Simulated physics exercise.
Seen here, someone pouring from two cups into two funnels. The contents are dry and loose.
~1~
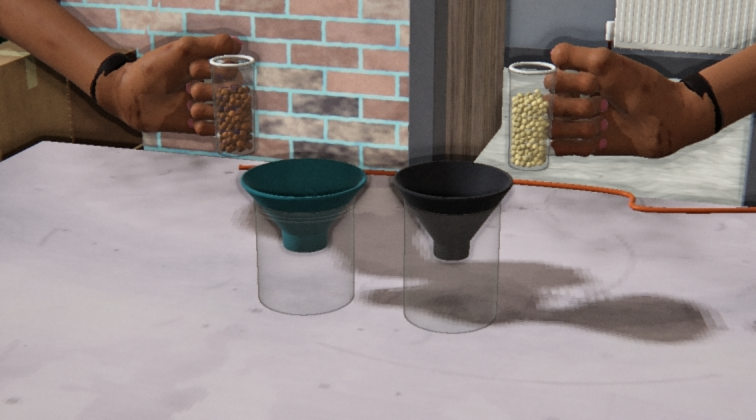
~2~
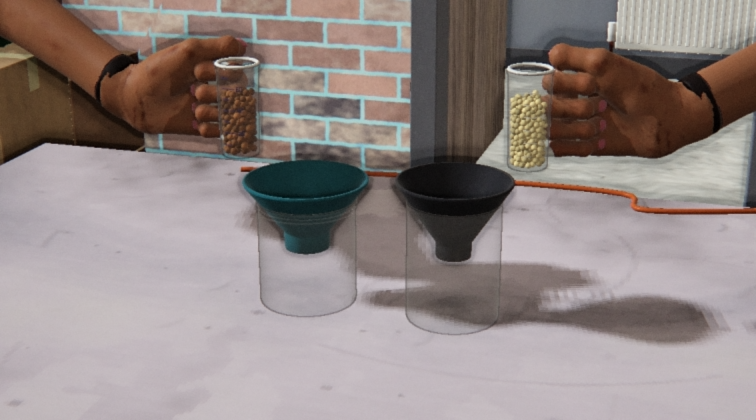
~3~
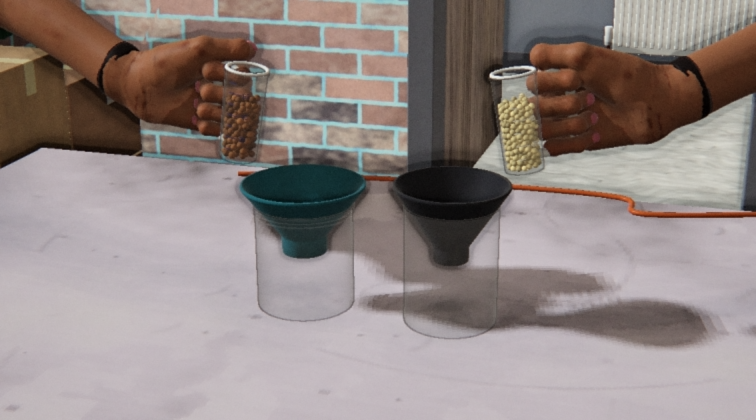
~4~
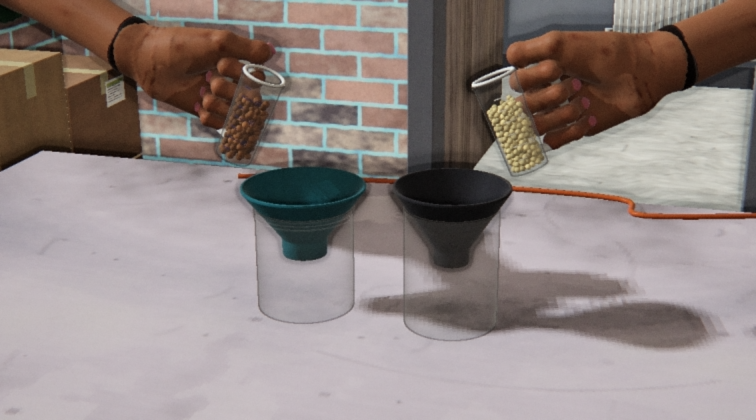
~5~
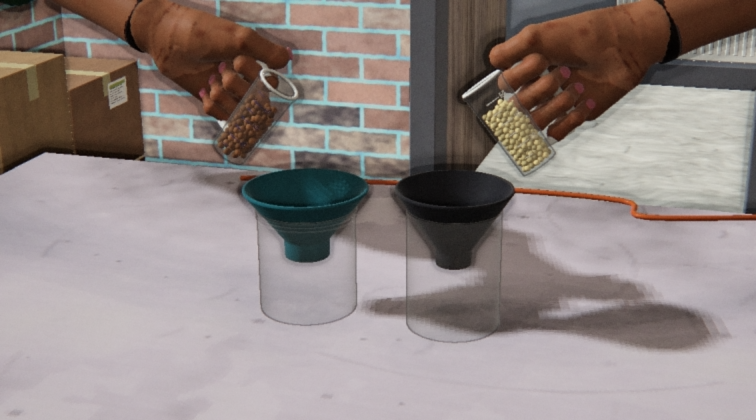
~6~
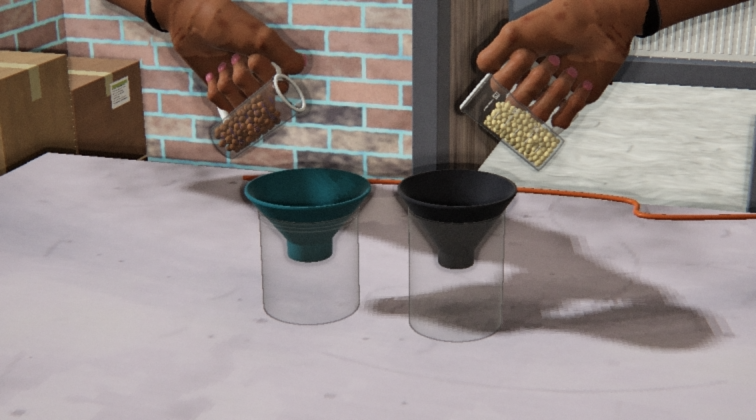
Two hands held small clear cups, one of brown cereal balls and one of pale beans, upright above a teal funnel and a black funnel, then gradually tilted them inward toward each other.
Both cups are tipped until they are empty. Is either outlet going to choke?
In the end the left one runs clear, and the right one runs clear.
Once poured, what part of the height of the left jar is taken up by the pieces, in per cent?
It comes to 10 per cent or so.
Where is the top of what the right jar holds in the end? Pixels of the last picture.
Close to (483, 309).
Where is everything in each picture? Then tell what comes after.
Left funnel at (304, 187), outlet at (305, 245), about 6 pieces wide; left cup at (234, 107), holding cereal balls; right funnel at (453, 189), outlet at (451, 254), about 5 pieces wide; right cup at (531, 117), holding soya beans, in the first picture.
Left cup at (239, 109), upright; right cup at (529, 118), upright, in the second picture.
Left cup at (243, 113), tipped 9°; right cup at (519, 121), tipped 9°, in the third picture.
Left cup at (249, 116), tipped 23°; right cup at (511, 123), tipped 23°, in the fourth picture.
Left cup at (254, 118), tipped 38°; right cup at (510, 124), tipped 38°, in the fifth picture.
Left funnel at (308, 196), outlet at (310, 254); left cup at (257, 118), tipped 52°; right funnel at (457, 197), outlet at (456, 263); right cup at (513, 124), tipped 52°, in the sixth picture.
Then, 0.19 s past the last view, left, all still in the cup; right, all still in the cup.
Then, 0.44 s past the last view, left, all still in the cup; right, all still in the cup.
Then, 0.70 s past the last view, left, most still in the cup, a small part in or over the funnel, a stray few down in the jar; right, most still in the cup, about a quarter in or over the funnel, a stray few down in the jar.
Finally, left, all down in the jar; right, all down in the jar.
